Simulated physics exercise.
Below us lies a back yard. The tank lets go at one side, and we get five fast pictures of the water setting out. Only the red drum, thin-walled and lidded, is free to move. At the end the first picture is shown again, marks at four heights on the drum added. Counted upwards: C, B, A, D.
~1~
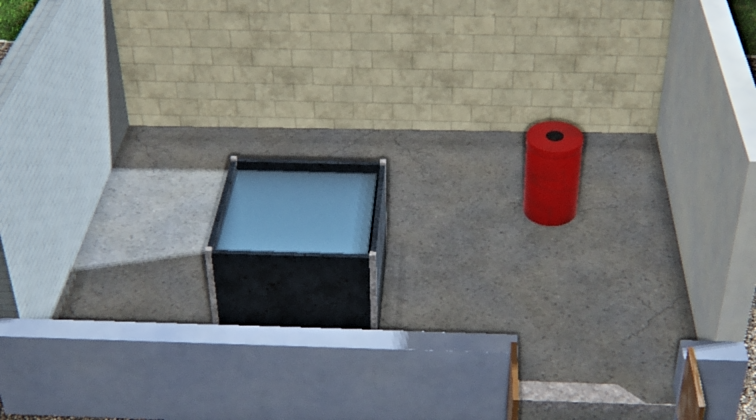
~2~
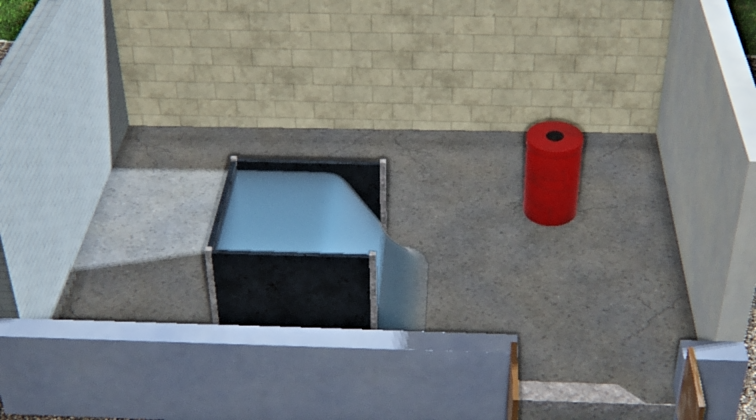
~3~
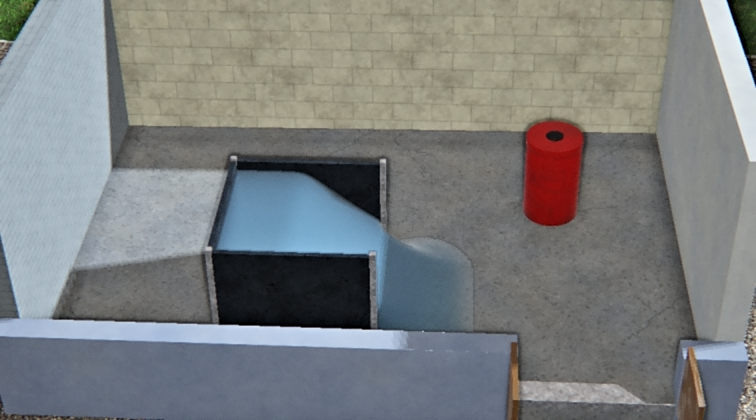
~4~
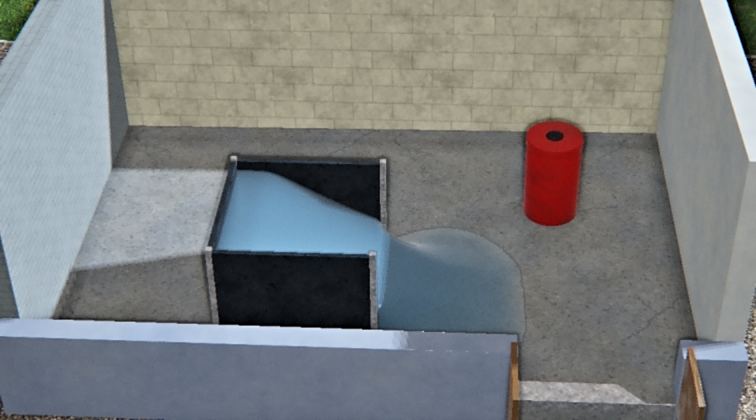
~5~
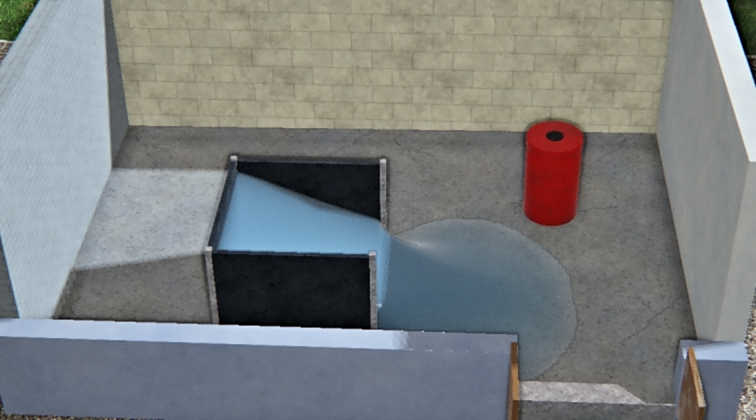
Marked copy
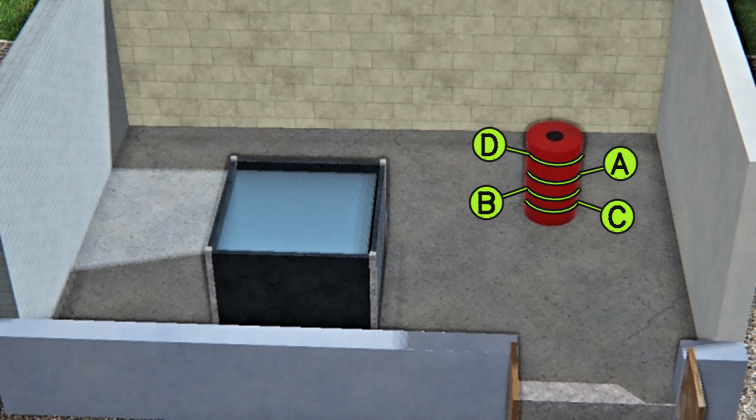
In a walled back yard, the right side of a full, dark-sided tank opened and water poured out, spreading across the ground in a widening pool while the red drum stayed where it was.
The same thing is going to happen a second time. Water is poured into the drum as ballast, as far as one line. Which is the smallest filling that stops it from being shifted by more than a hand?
Choose B.
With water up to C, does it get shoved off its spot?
Yes, it does.
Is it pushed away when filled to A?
No.
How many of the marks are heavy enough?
Three of the four.
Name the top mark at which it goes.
That is mark C.
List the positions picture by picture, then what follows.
The first picture shows lid of the red drum at (556, 136); tank full, its middle at (300, 212); open gate at (598, 342).
In the second picture, 3 % of the ground under water, its edge towards the drum at (414, 253).
In the third picture, 6 % of the ground under water, its edge towards the drum at (459, 257).
In the fourth picture, 11 % of the ground under water, its edge towards the drum at (498, 250).
The fifth picture shows lid of the red drum at (556, 136); 16 % of the ground under water, its edge towards the drum at (523, 238).
In lime, A at (555, 183); B at (553, 199); C at (552, 212); D at (556, 165); from the bottom up C, B, A, D.
Choosing A, it does not move.
Choosing B, it does not move.
Choosing C, it is pushed about its own width away.
Choosing D, it does not move.
